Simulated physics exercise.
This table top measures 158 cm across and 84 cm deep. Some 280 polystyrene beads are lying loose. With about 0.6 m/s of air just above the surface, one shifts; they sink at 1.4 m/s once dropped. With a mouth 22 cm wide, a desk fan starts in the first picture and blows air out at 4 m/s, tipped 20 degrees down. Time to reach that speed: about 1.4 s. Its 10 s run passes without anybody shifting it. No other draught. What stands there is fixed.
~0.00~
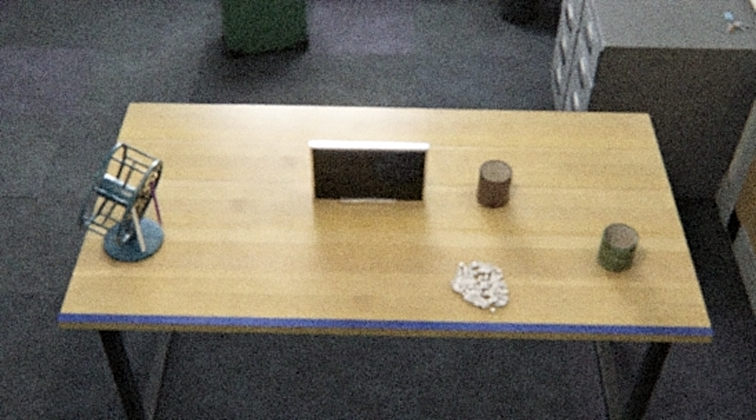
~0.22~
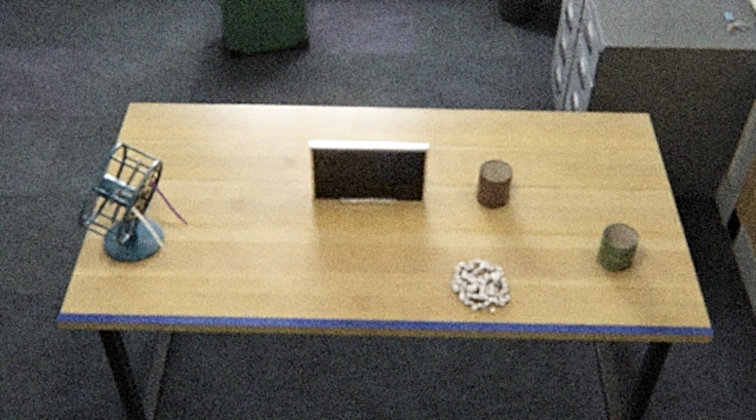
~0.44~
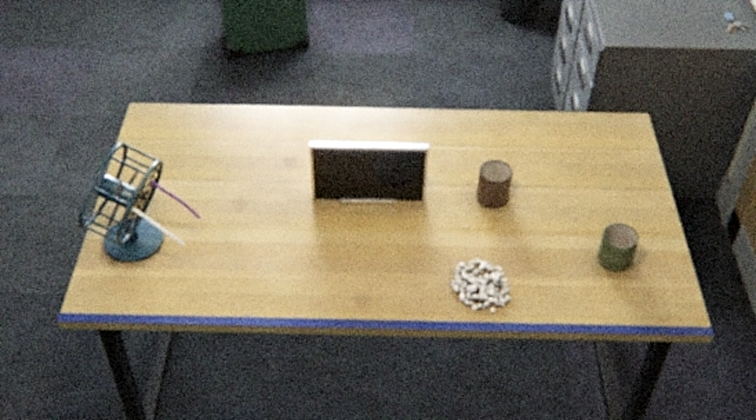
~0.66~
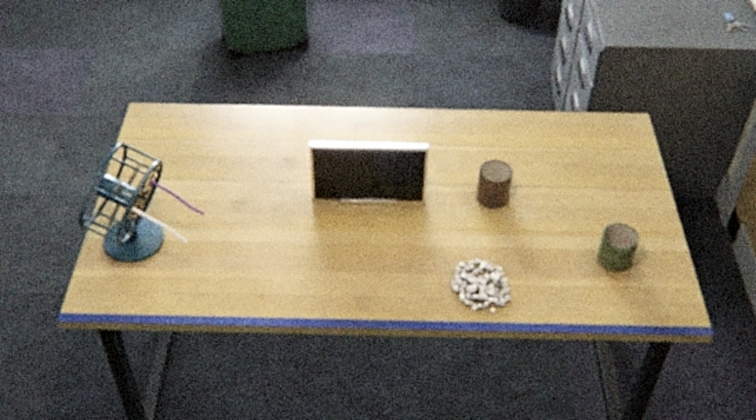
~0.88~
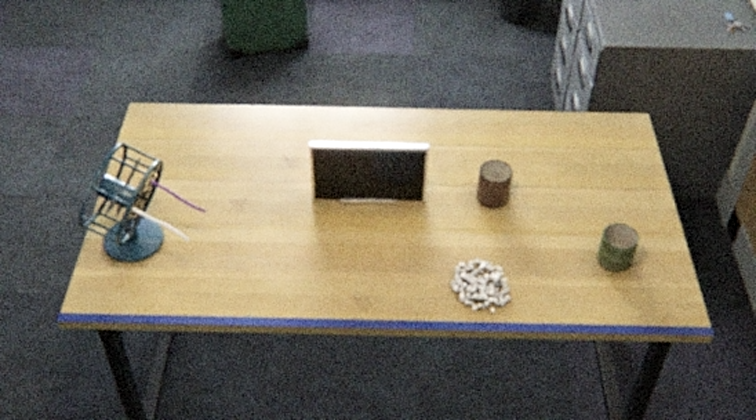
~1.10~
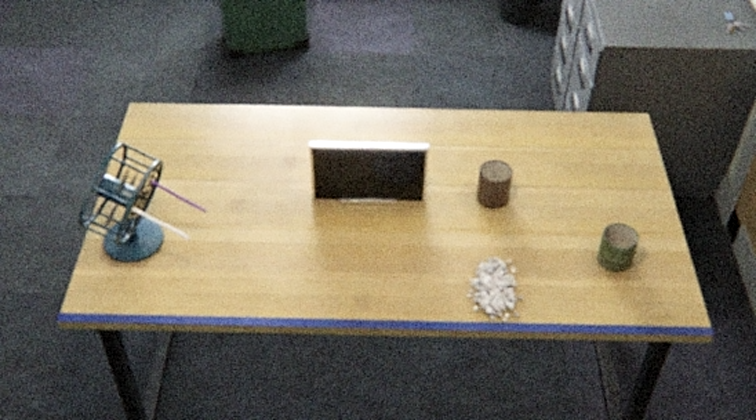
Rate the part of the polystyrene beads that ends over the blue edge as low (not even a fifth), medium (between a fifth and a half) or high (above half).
Medium.
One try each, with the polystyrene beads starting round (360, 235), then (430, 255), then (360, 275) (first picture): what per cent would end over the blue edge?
0, 0 and 60 in a hundred, respectively.
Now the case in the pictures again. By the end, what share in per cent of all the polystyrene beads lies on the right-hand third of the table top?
I'd estimate around 0 per cent.
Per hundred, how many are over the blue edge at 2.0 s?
40 %, roughly.
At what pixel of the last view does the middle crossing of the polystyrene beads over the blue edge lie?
At about (599, 333).
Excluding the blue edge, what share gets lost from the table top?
Close to 60 % of them.
After 2.0 s, 38 % are over the blue edge; 100 % have settled or left.
After 3.2 s, 38 % are over the blue edge; 100 % have settled or left.
After 5.5 s, 38 % are over the blue edge; 100 % have settled or left.
After 10.0 s, at the end, 38 % are over the blue edge.
